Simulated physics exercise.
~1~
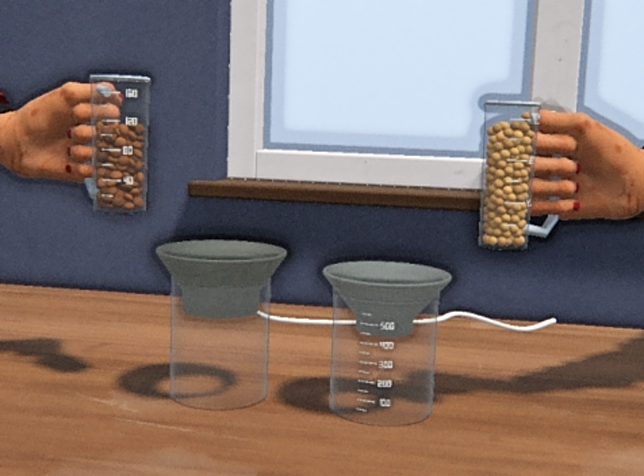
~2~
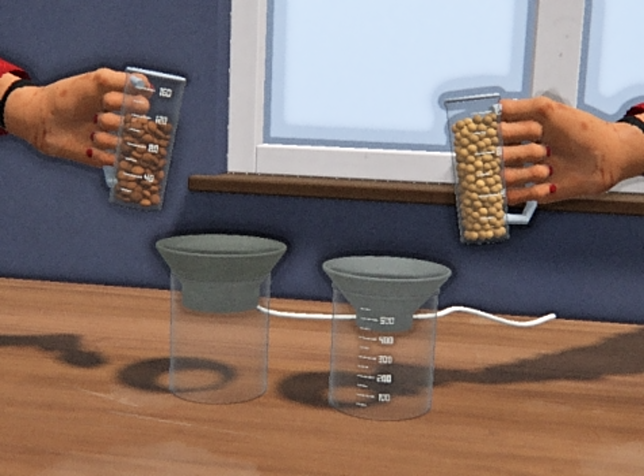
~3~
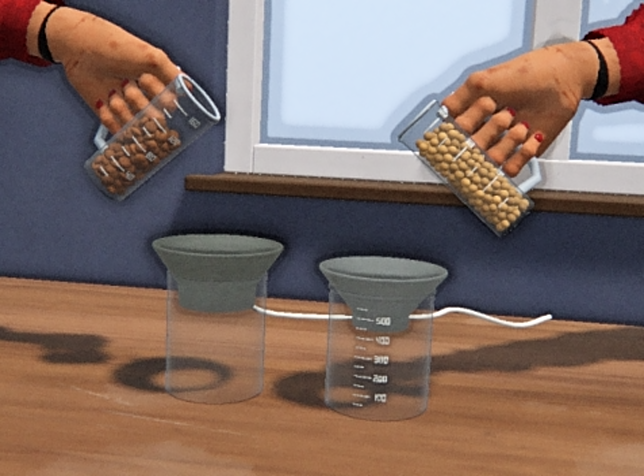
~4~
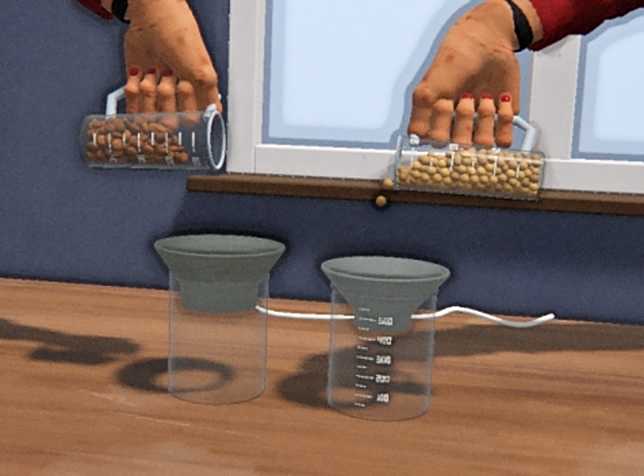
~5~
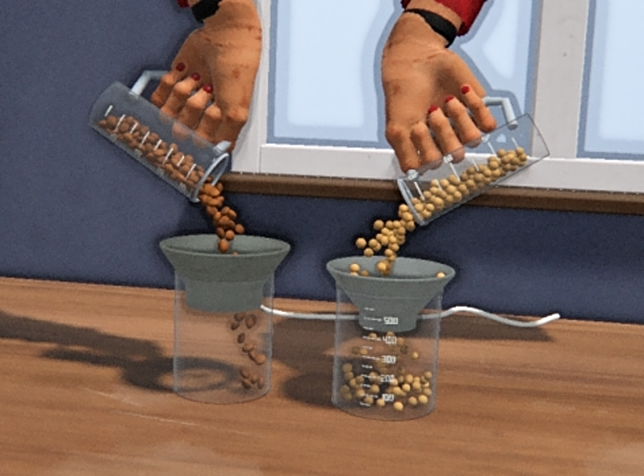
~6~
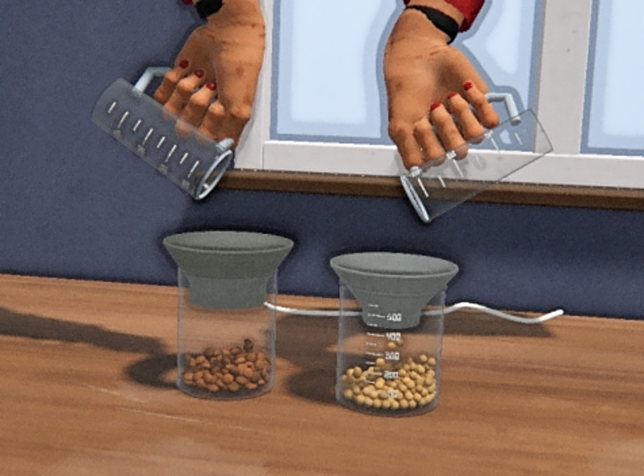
Two hands tip clear measuring cups, the left holding brown nuts or beans and the right pale, rounder ones, over grey funnels set in clear jars on a wooden table; the pieces pour through until both cups and funnels are empty and everything rests in the jars.
